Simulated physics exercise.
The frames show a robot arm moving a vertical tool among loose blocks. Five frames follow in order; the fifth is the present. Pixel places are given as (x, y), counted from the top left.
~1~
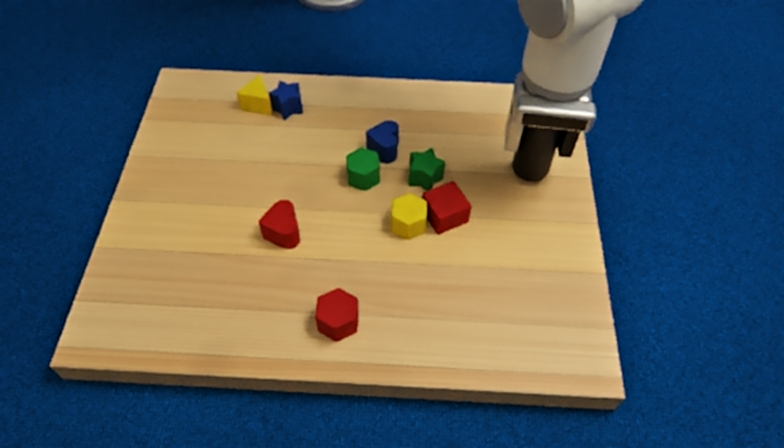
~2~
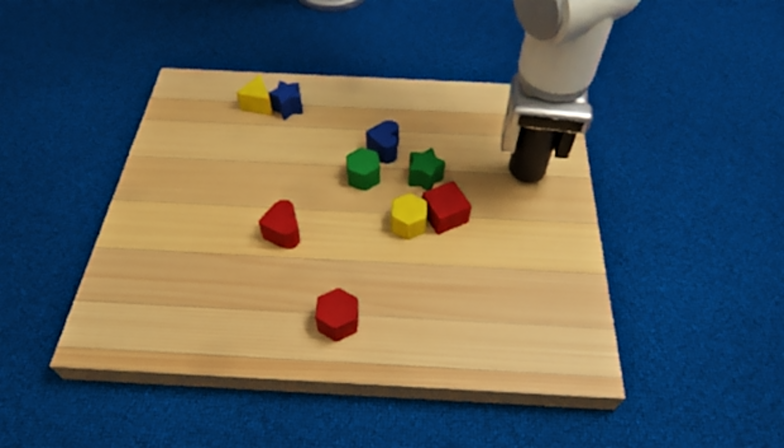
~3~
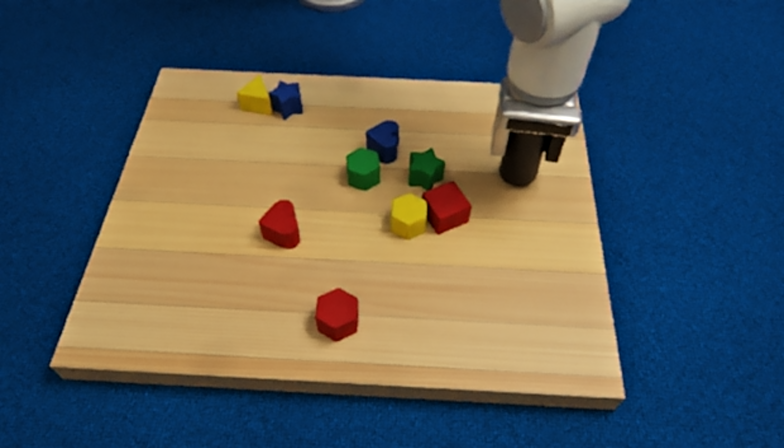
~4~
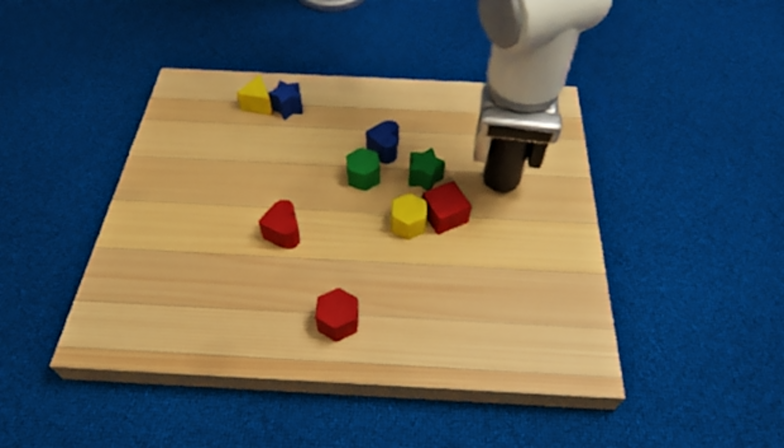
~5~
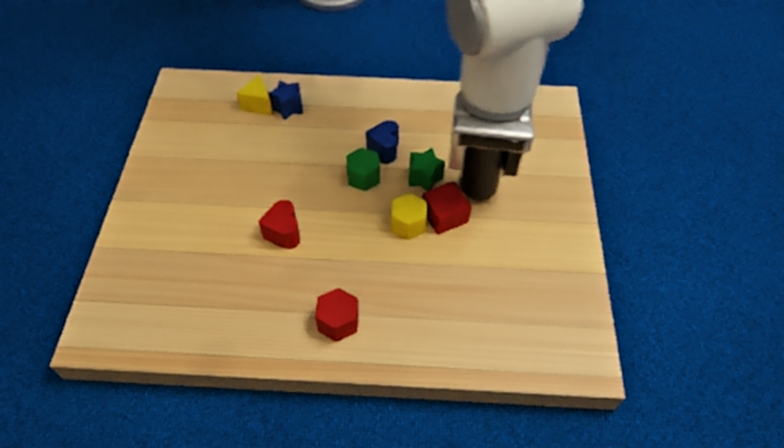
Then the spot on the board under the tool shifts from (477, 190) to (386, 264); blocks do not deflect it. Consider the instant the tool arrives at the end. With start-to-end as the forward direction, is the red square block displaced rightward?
That would be a no.
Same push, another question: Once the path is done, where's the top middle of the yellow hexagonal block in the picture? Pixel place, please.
Expect it around (350, 232).
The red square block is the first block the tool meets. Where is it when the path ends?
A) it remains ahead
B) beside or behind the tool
A - it remains ahead.
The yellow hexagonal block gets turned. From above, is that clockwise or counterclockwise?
Watching from overhead, you'd notice the yellow hexagonal block rotating clockwise.
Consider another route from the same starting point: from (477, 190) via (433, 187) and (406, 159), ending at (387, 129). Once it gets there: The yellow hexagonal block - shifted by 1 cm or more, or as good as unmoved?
It moves.
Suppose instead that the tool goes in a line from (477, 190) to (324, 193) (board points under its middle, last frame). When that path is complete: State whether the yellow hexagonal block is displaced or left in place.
At the end, its place is different.
What follows on the original path. One third of the way, tool at (448, 209); yellow hexagonal block at (381, 223), turned 40° clockwise; red square block at (424, 221), turned 15° anticlockwise.
Two thirds of the way, tool at (418, 233); yellow hexagonal block at (367, 230), turned 80° clockwise; red square block at (397, 250), turned 35° anticlockwise.
At the end, tool at (386, 259); yellow hexagonal block at (350, 232), turned 130° clockwise; green star not moved; red square block at (373, 283), turned 50° anticlockwise.
